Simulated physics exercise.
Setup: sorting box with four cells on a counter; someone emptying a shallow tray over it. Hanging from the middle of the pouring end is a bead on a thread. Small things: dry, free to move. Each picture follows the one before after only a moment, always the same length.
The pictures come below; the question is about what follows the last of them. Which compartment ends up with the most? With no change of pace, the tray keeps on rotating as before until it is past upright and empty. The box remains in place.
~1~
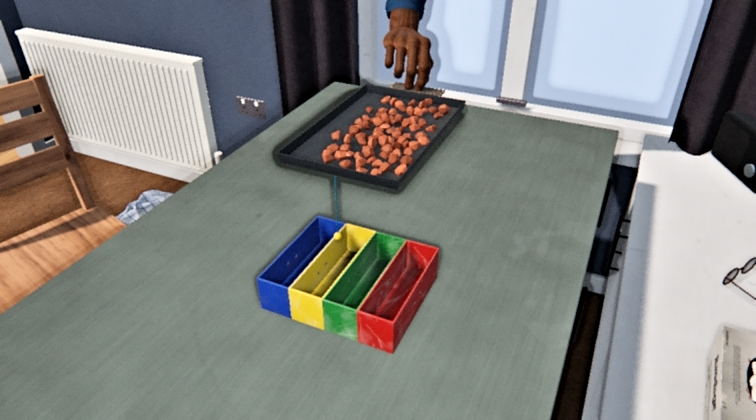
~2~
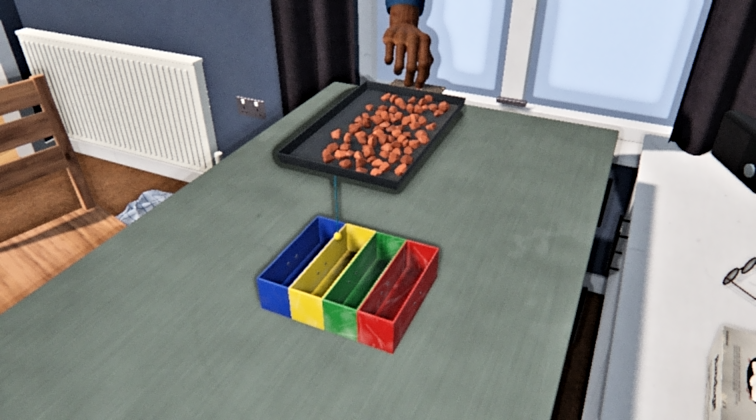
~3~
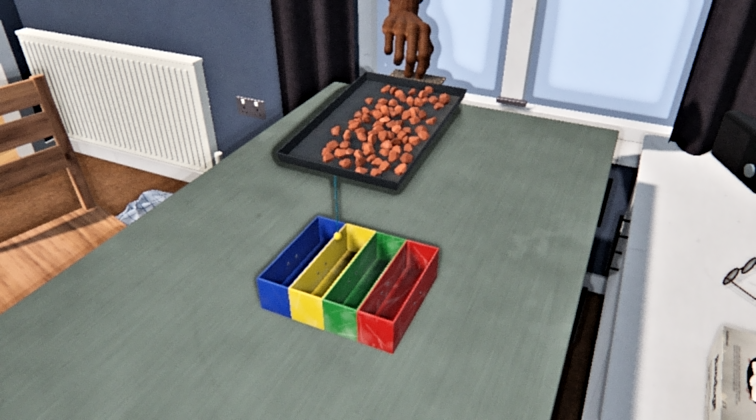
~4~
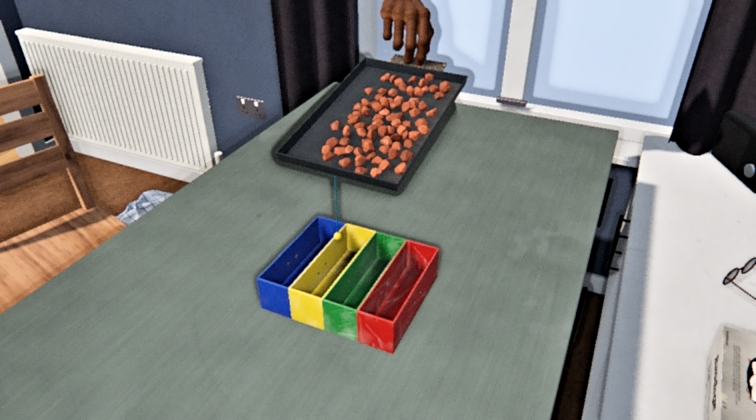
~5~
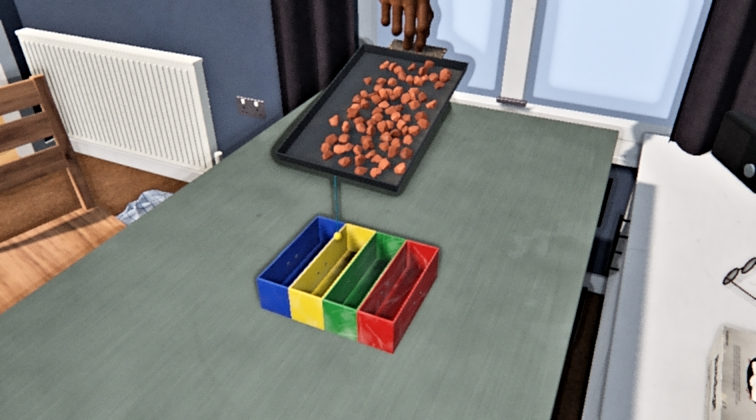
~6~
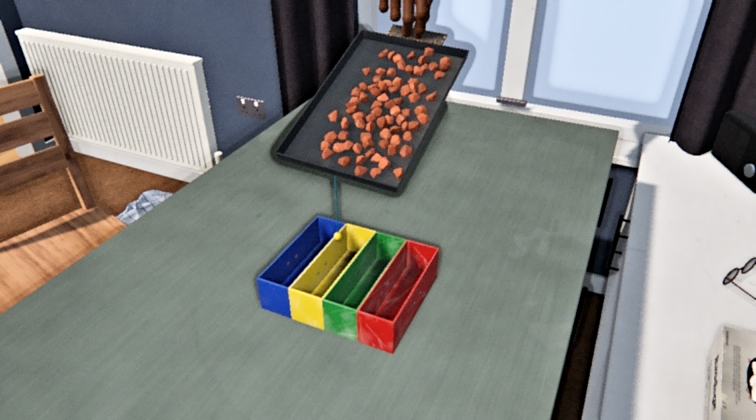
The green one.
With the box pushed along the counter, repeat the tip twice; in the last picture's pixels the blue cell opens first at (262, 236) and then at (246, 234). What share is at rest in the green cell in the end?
Trial 1: 20 percent; trial 2: 10 percent.
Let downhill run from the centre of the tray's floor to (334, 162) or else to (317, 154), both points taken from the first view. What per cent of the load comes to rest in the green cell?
The first try gives close to 10 percent; the next gives 0 percent.
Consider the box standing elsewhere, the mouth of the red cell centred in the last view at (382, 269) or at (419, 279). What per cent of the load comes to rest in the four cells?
The first yields 90 per cent and the second 90 per cent.
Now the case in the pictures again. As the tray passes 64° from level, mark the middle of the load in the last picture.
The load is centred about (365, 150).
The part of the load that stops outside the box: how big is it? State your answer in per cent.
Roughly 10 percent.
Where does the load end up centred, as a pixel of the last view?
Centre at rest, last view: Approx. (355, 302).
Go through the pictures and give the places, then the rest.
Corners of the pouring end at (280, 152) and (397, 179), level; middle of the load at (392, 131), bits of crushed brick; bead on its thread at (338, 236); blue cell at (275, 295); yellow cell at (307, 306); green cell at (340, 317); red cell at (375, 329), in the first frame.
Corners of the pouring end at (280, 152) and (397, 180), level; middle of the load at (392, 129), in the second frame.
Corners of the pouring end at (279, 152) and (397, 181), tipped barely, lowest at the right corner; middle of the load at (392, 124), in the third frame.
Corners of the pouring end at (279, 152) and (396, 182), tipped a little, lowest at the right corner; middle of the load at (392, 117), in the fourth frame.
Corners of the pouring end at (278, 152) and (396, 184), tipped clearly, lowest at the right corner; middle of the load at (391, 111), in the fifth frame.
Corners of the pouring end at (278, 152) and (396, 185), tipped clearly, lowest at the right corner; middle of the load at (391, 104); blue cell at (275, 295); yellow cell at (307, 306); green cell at (340, 317); red cell at (375, 329), in the sixth frame.
Soon after the last picture, tray tipped steeply; all on the tray.
A little later, tray tipped past a quarter turn; about a quarter on the tray; about a quarter in the green cell; about a quarter in the red cell; a small part in the yellow cell; a stray few in the blue cell; about a quarter falling or outside the box.
Later still, tray tipped past a quarter turn; about half in the green cell; about a quarter in the yellow cell; about a quarter in the red cell; a small part in the blue cell; a small part falling or outside the box.
At rest, tray tipped past a quarter turn; about half in the green cell; about a quarter in the yellow cell; about a quarter in the red cell; a small part in the blue cell; a small part outside the box.
